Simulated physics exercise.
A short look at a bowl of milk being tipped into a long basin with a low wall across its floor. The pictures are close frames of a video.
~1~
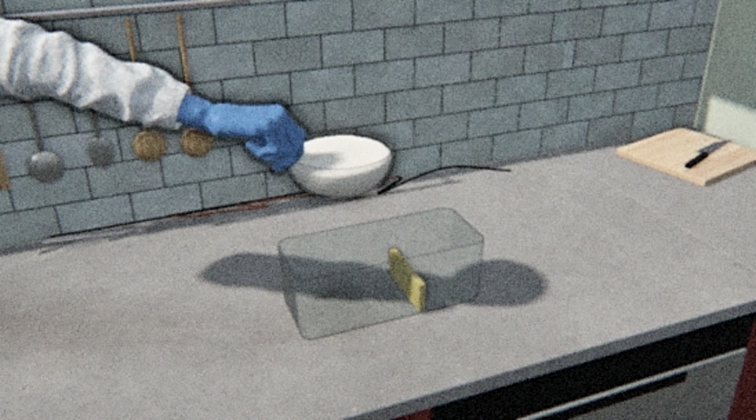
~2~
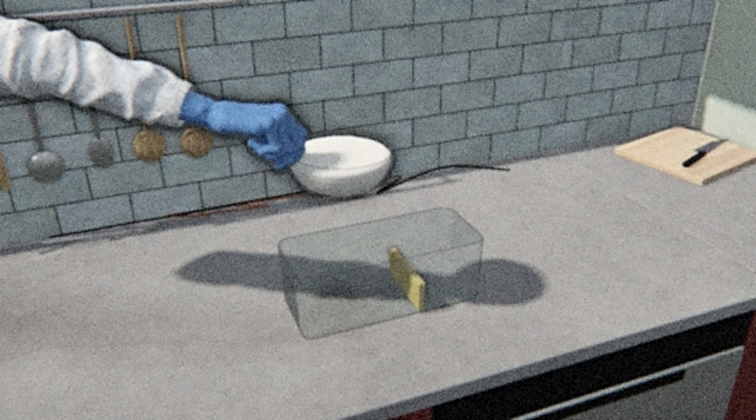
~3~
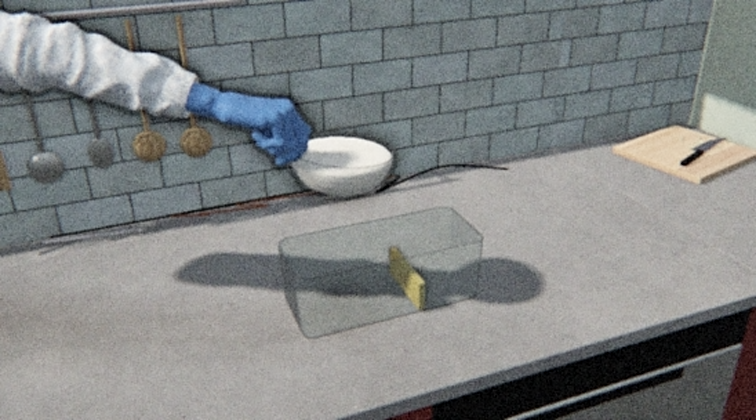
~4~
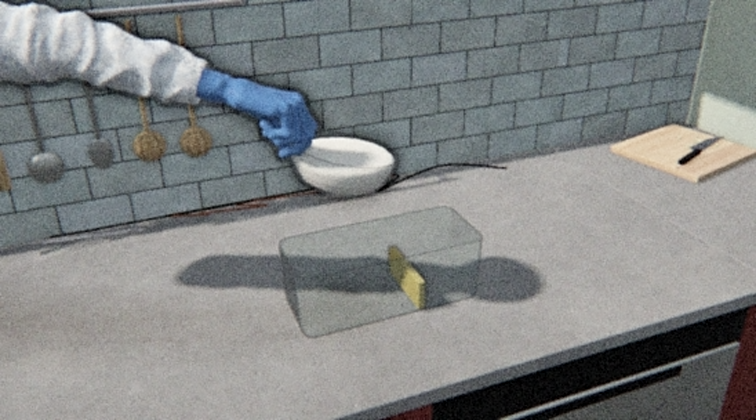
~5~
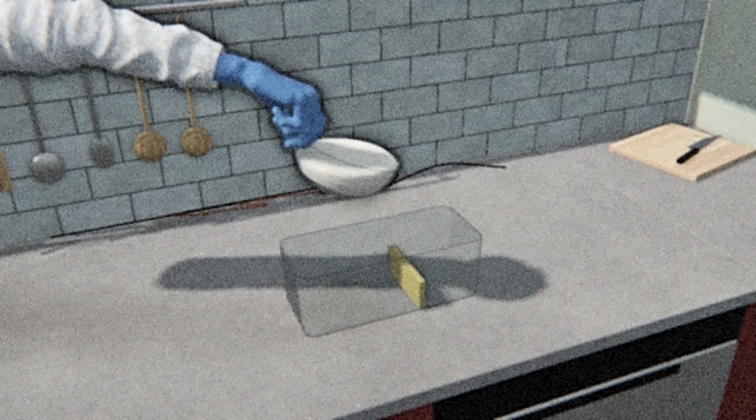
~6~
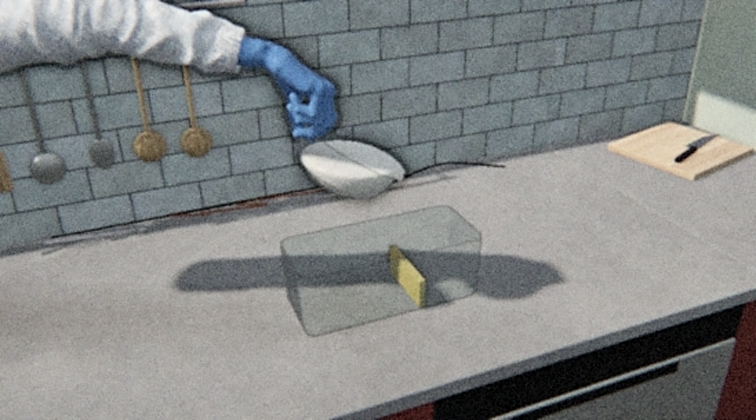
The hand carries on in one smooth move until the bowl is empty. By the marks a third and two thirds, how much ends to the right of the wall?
The share right of the wall is between a third and two thirds.
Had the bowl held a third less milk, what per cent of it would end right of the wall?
Some 50 per cent.
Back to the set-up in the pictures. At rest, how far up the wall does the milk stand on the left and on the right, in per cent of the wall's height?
Some 20 per cent left and 60 right.
A moment on, the bowl is tipped on its side and 7 per cent is still to pour, 4 is left of the wall and 48 right of it.
Next, the bowl is tipped right over and 0 per cent is still to pour, 28 is left of the wall and 41 right of it.
Then the bowl is tipped right over and 0 per cent is still to pour, 36 is left of the wall and 52 right of it.
Later the bowl is tipped right over and 0 per cent is still to pour, 38 is left of the wall and 52 right of it.
Finally, 39 per cent lies left of the wall, 51 right of it and 10 outside.
